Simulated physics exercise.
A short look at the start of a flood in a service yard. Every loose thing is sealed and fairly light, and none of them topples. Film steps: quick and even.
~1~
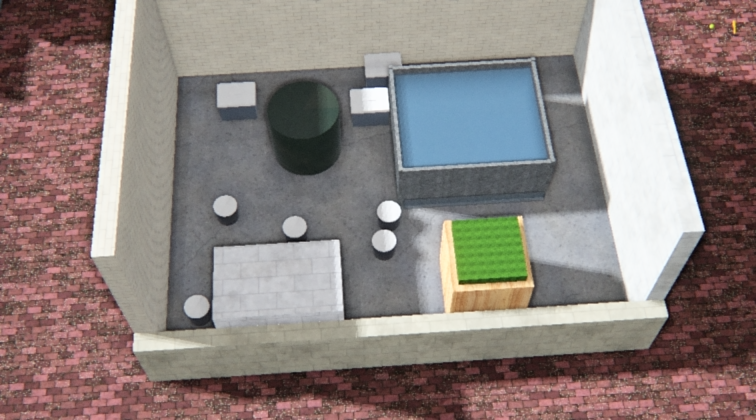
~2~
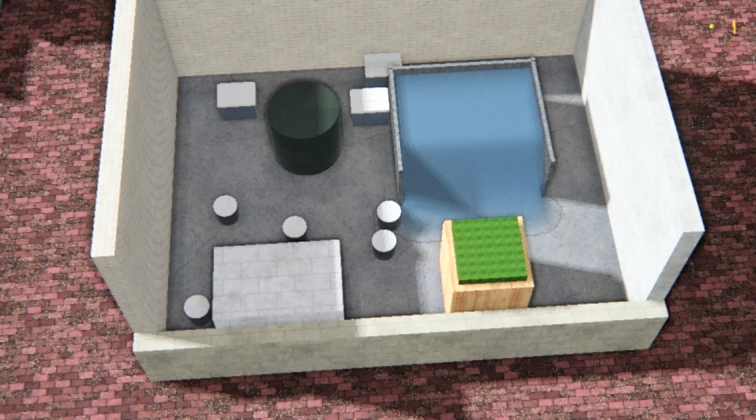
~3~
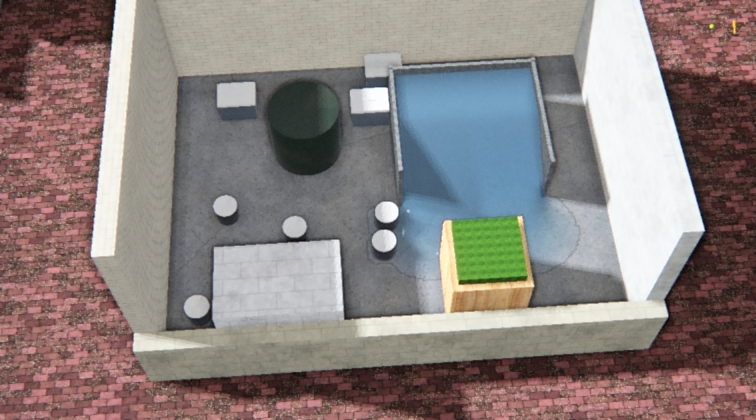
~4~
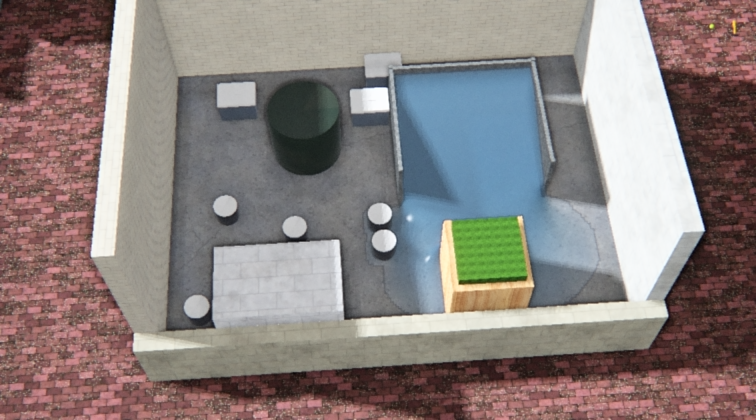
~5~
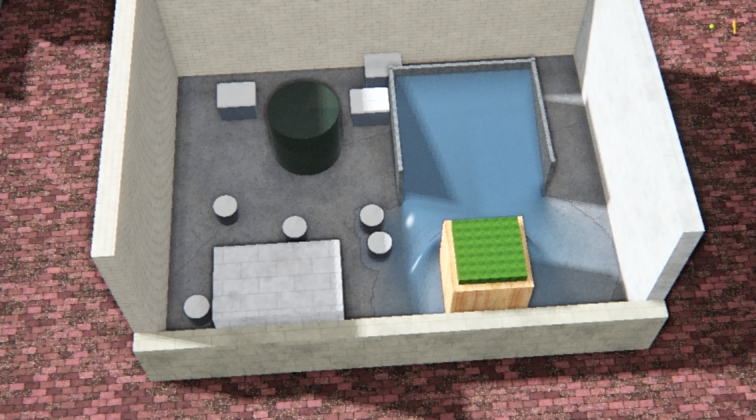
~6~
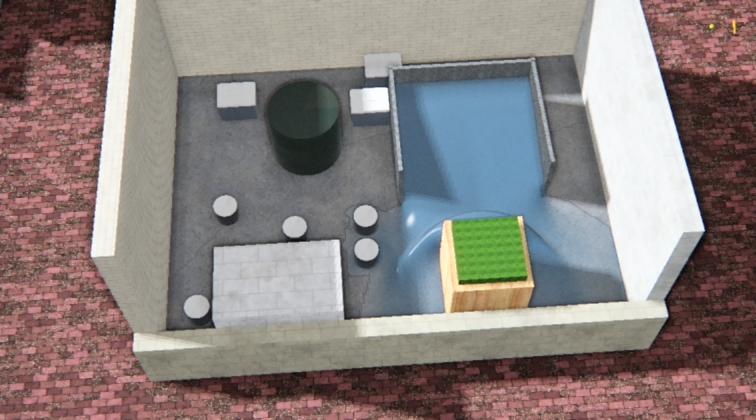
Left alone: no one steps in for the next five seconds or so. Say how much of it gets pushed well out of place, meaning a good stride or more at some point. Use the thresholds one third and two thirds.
I'd put it between one third and two thirds.
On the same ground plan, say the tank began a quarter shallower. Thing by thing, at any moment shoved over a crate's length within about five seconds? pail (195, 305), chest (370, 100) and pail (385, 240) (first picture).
Well, in sequence: Not carried that far, not carried that far, carried that far.
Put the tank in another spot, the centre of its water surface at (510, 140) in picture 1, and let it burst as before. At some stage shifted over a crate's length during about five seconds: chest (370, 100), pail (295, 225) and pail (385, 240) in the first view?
Taking them in order, fell short, went past that, went past that.
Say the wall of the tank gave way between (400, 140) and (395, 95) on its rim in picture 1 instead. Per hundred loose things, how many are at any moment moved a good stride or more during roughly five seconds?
Roughly 80 in a hundred.
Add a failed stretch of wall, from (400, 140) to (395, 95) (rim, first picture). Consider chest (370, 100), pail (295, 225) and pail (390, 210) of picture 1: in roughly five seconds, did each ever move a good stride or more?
Object by object: Displaced that much, displaced that much, less than that.
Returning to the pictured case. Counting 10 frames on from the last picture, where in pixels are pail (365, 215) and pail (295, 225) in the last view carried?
Roughly at (324, 197) and (278, 207).
A moment on, 1 of 8 are well off their spots; 0 afloat.
Next, 1 of 8 are well off their spots; 1 afloat.
Later, 4 of 8 are well off their spots; 2 afloat.
In the end, 4 of 8 are well off their spots, and 4 have been at some point; 5 afloat.
